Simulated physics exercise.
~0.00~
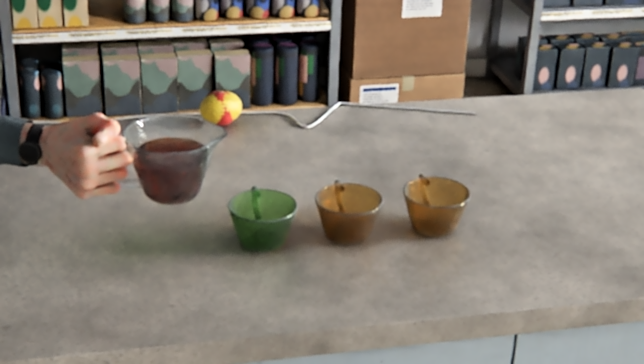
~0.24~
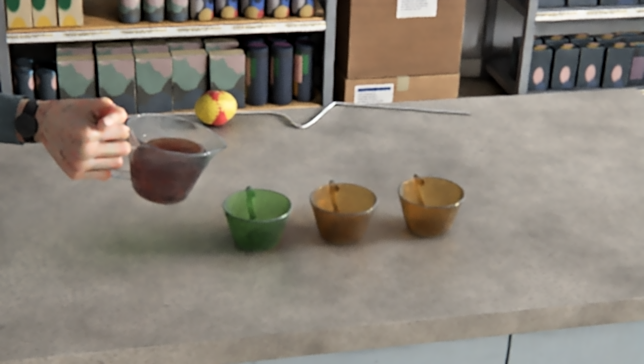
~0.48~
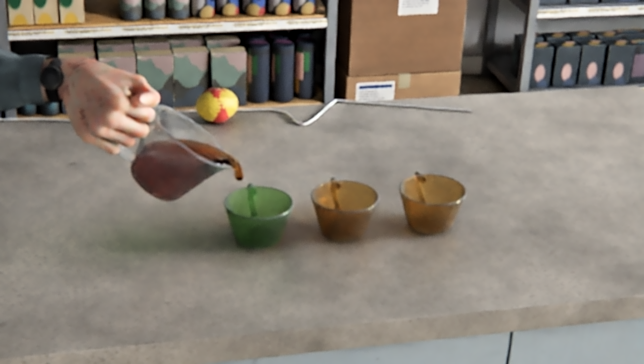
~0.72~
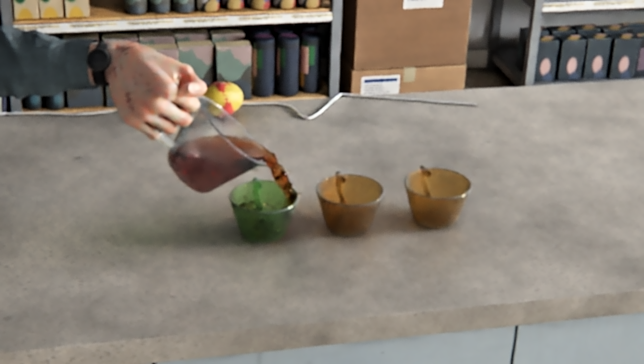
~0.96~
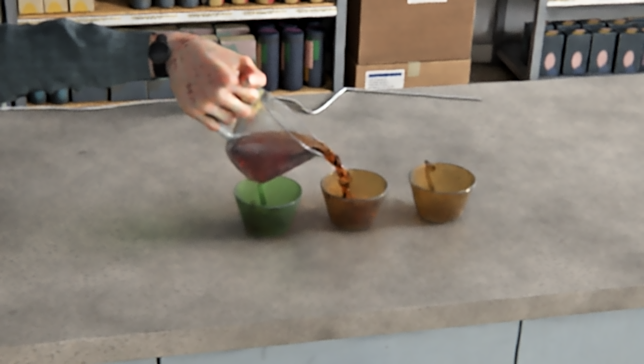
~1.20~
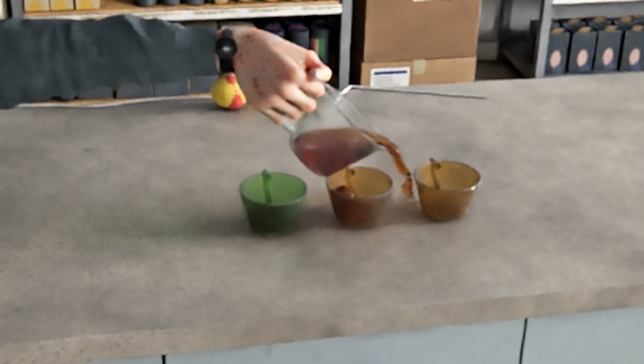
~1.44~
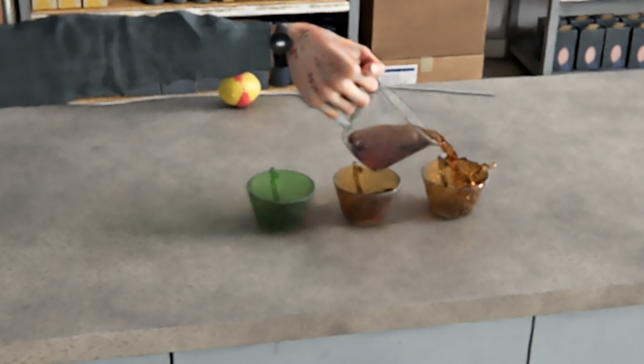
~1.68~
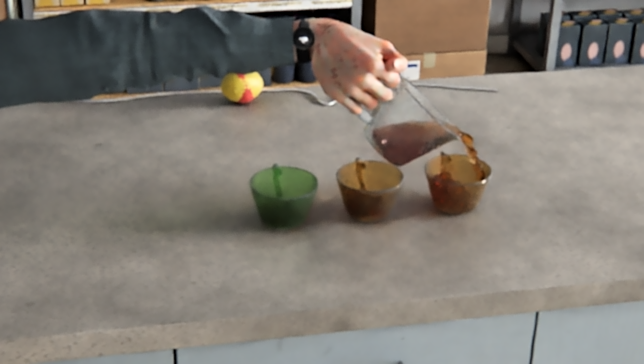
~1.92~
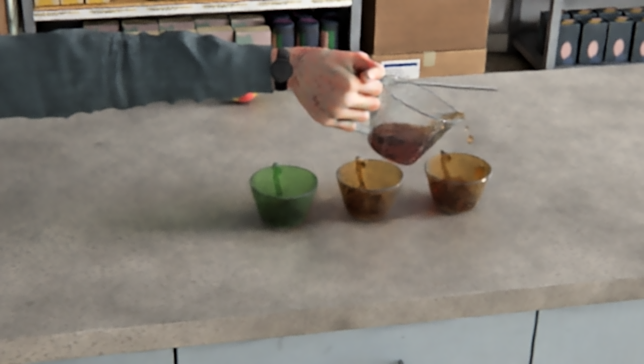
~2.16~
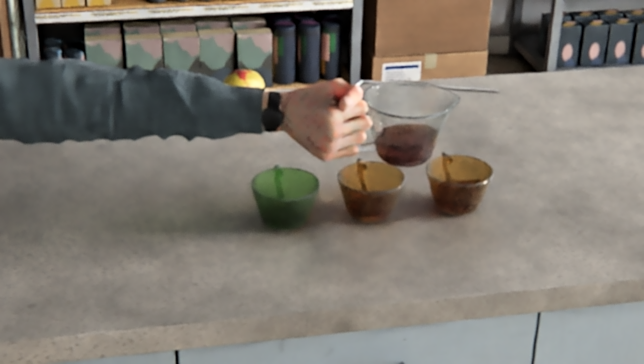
Hand tilting a glass jug of tea and sweeping it rightwards over three teacups on a worktop, then setting it upright.
